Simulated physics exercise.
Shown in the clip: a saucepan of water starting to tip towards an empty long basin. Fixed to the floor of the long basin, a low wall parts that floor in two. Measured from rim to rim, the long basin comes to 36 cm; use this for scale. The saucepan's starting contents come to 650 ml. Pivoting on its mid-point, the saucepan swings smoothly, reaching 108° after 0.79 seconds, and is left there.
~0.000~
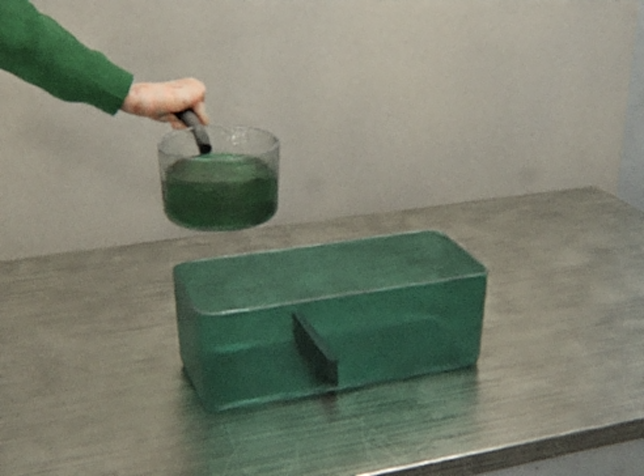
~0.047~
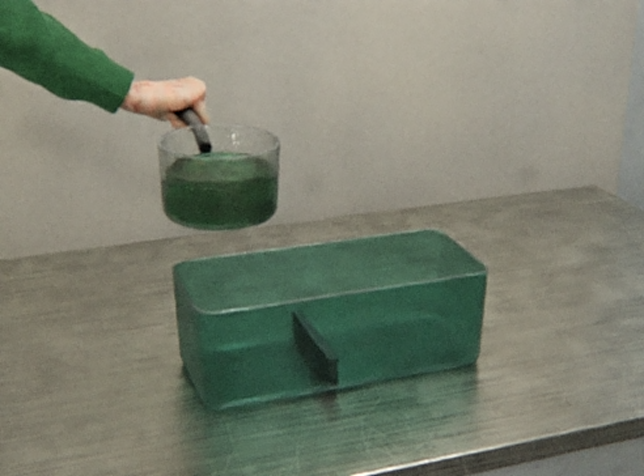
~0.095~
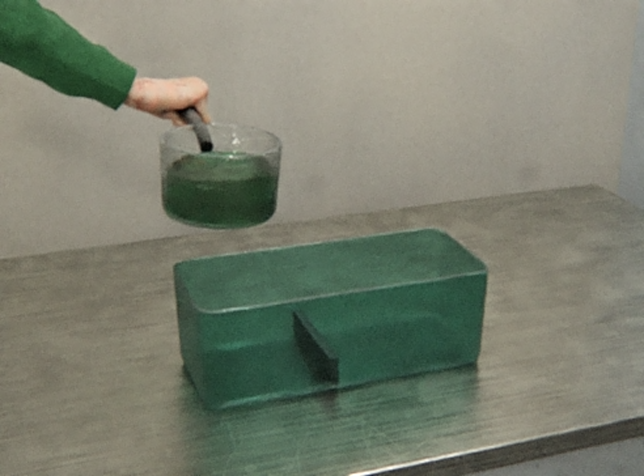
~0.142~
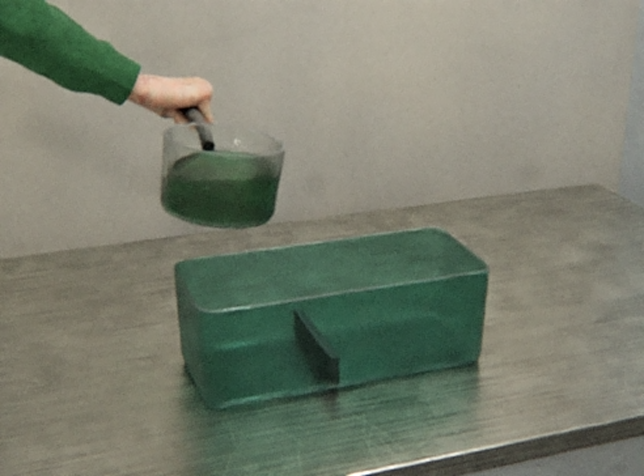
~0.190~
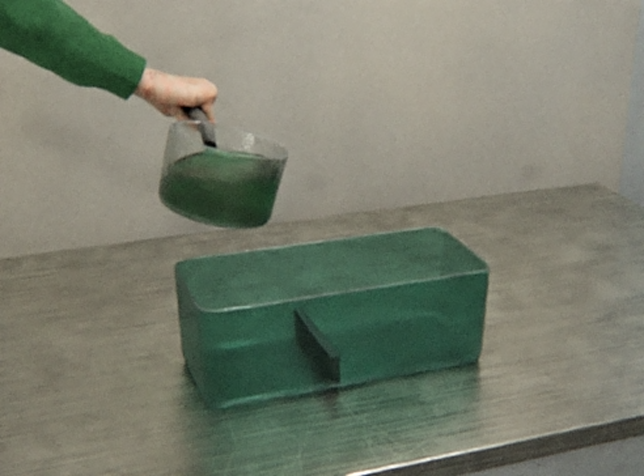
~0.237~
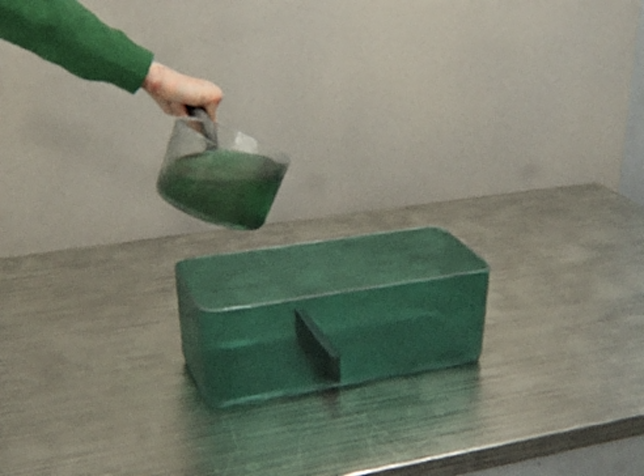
A hand in a green sleeve tilts a clear saucepan rightward above a long green basin.
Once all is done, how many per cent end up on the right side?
Roughly 62 percent ends up on the right side.
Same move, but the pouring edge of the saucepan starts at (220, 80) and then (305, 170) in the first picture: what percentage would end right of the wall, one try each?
Some 10 and 90 per cent, in that order.
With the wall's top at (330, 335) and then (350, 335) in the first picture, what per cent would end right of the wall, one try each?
First 35, then 10 per cent.
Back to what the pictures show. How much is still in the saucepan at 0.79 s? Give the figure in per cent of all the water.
About 10 percent.
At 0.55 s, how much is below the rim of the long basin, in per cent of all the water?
Close to 10 in a hundred.
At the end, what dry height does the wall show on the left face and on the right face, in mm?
Near 26 mm for the left and near 24 mm for the right.
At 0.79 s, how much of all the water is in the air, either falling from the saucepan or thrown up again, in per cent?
Estimate: About 10 in a hundred.
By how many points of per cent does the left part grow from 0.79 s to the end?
It comes to some 18 per cent.
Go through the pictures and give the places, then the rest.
It leans 0°; its right rim is at (275, 138); the water meets the walls at (163, 174) and (272, 162); the long basin's rim runs from (184, 290) to (465, 251); the wall's top is at (314, 335), in the first frame.
It leans 1°; its right rim is at (276, 138); the water meets the walls at (163, 173) and (272, 162), in the second frame.
It leans 4°; its right rim is at (278, 140); the water meets the walls at (164, 171) and (273, 161), in the third frame.
It leans 8°; its right rim is at (281, 144); the water meets the walls at (165, 171) and (274, 161), in the fourth frame.
It leans 15°; its right rim is at (284, 150); the water meets the walls at (164, 171) and (276, 161), in the fifth frame.
It leans 22°; its right rim is at (286, 157); the water meets the walls at (163, 170) and (279, 161), in the sixth frame.
By 0.55 s the tilt is 86° and 55 per cent is still to pour, 2 is left of the wall and 8 right of it.
By 0.79 s the tilt is 108° and 11 per cent is still to pour, 19 is left of the wall and 60 right of it.
By 1.03 s the tilt is 108° and 1 per cent is still to pour, 36 is left of the wall and 62 right of it.
By 1.29 s the tilt is 108° and 0 per cent is still to pour, 38 is left of the wall and 62 right of it.
At rest 38 per cent lies left of the wall, 62 right of it and 0 outside.
